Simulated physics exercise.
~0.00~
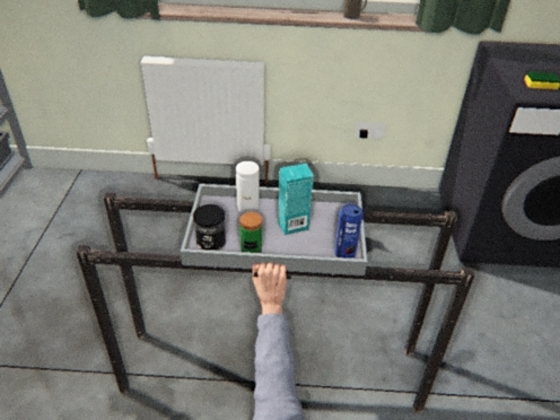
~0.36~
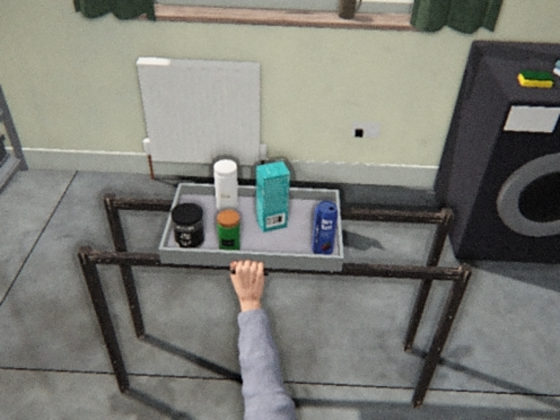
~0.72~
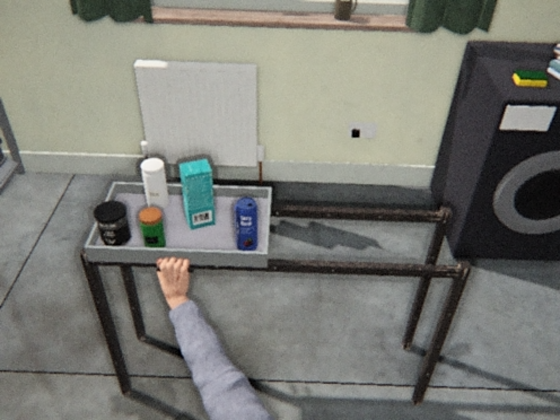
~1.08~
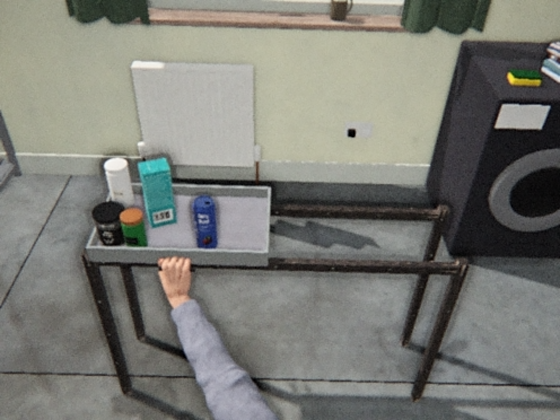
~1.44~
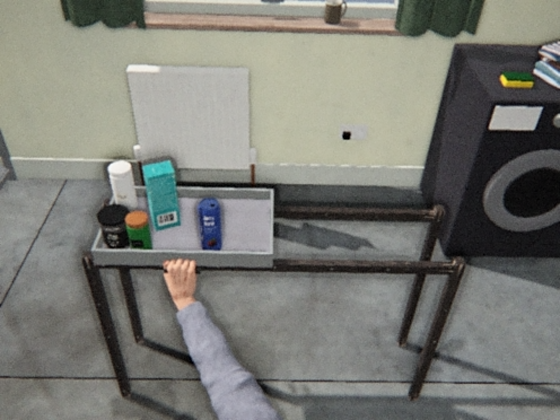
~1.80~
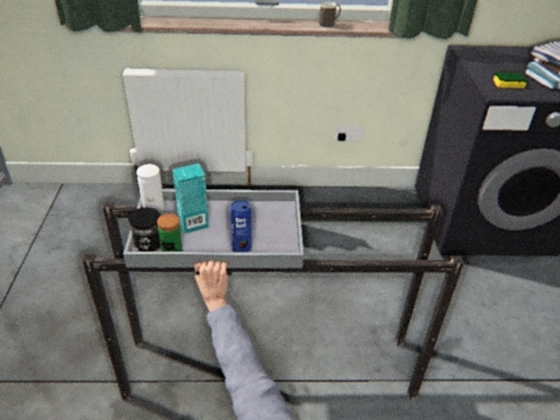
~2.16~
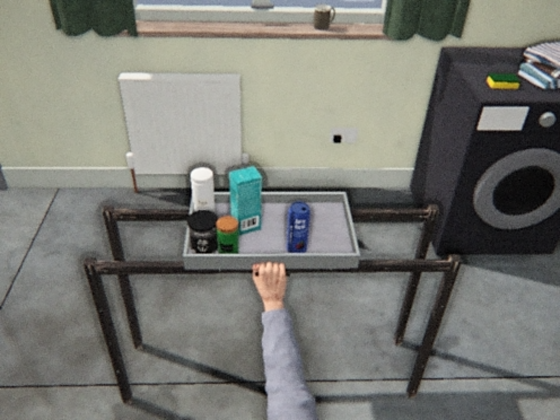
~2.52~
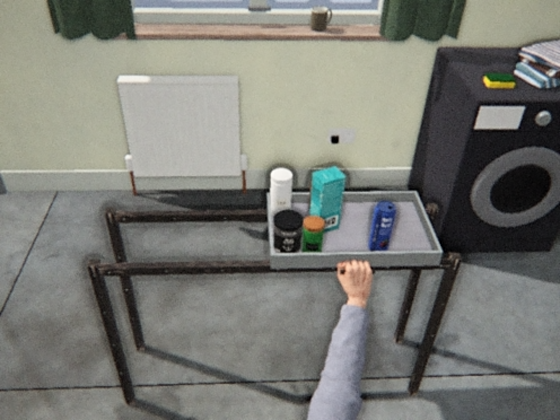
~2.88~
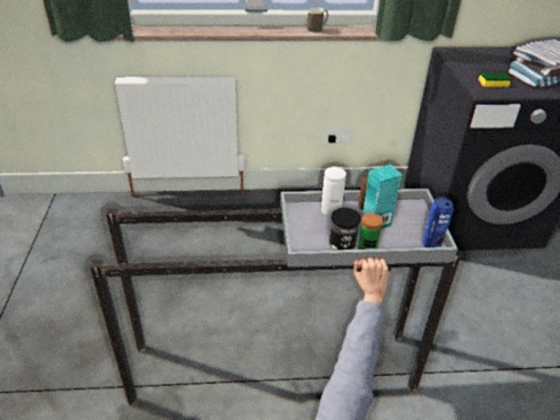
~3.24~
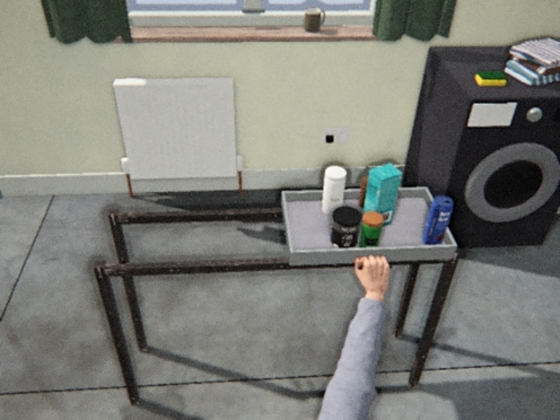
A shallow grey tray of cans, jars and a turquoise carton slides left along a dark metal frame, a hand at its front edge, then travels right to the far end, its contents shifting inside, and comes to rest there with the blue can, carton and black tin upright.
